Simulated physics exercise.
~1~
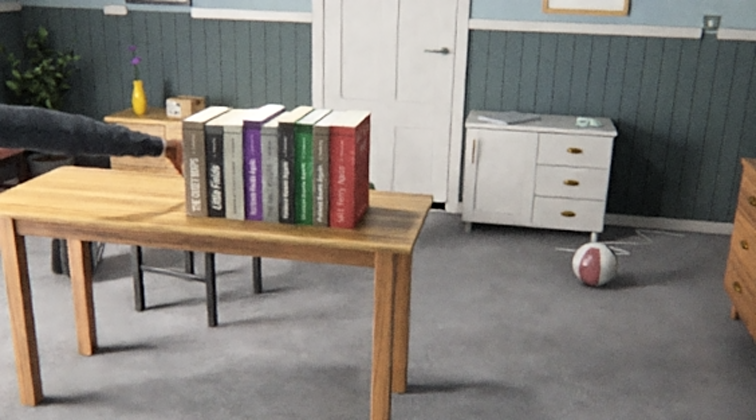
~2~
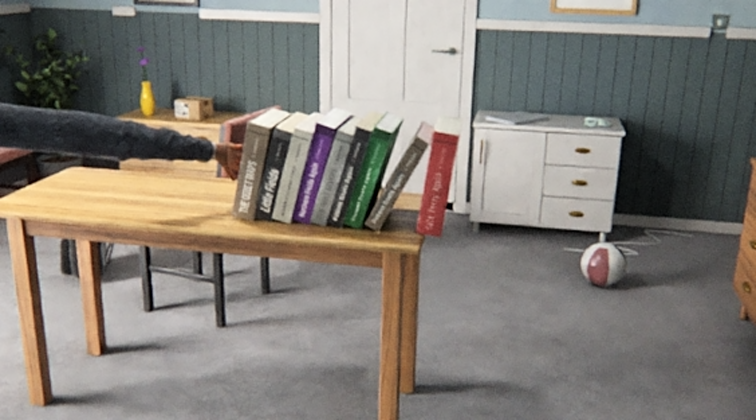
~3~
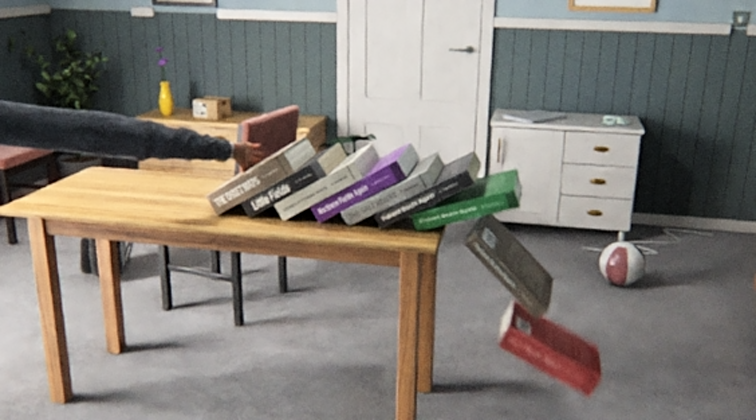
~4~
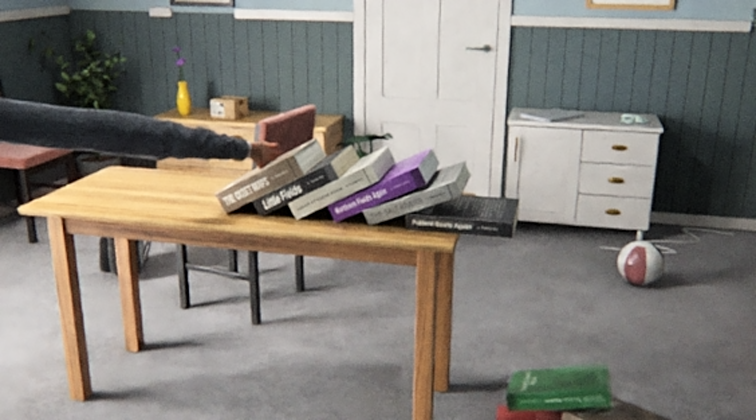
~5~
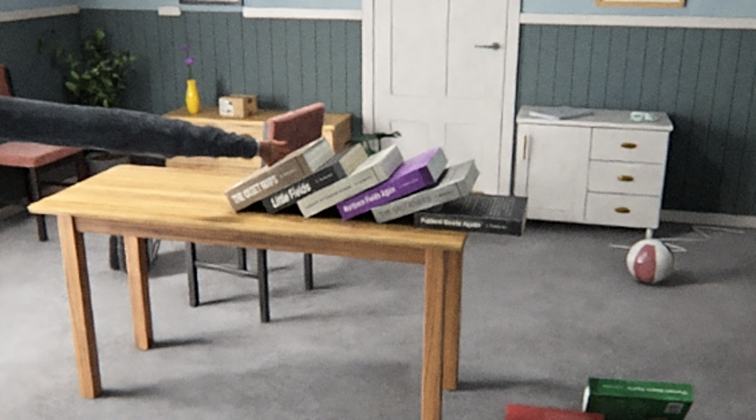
The clip opens on a row of upright, book-like box files standing near the right end of a wooden table, with a dark-sleeved arm reaching in from the left. The hand pushes the row to the right, and the files lean over one after another, with the red one at the far end. The red file and a grey one tumble off the edge, and the green file follows them to the floor. The rest slump into a slanted, overlapping stack, the purple one among them. Finally, a dark file juts past the edge while the fallen ones lie below.
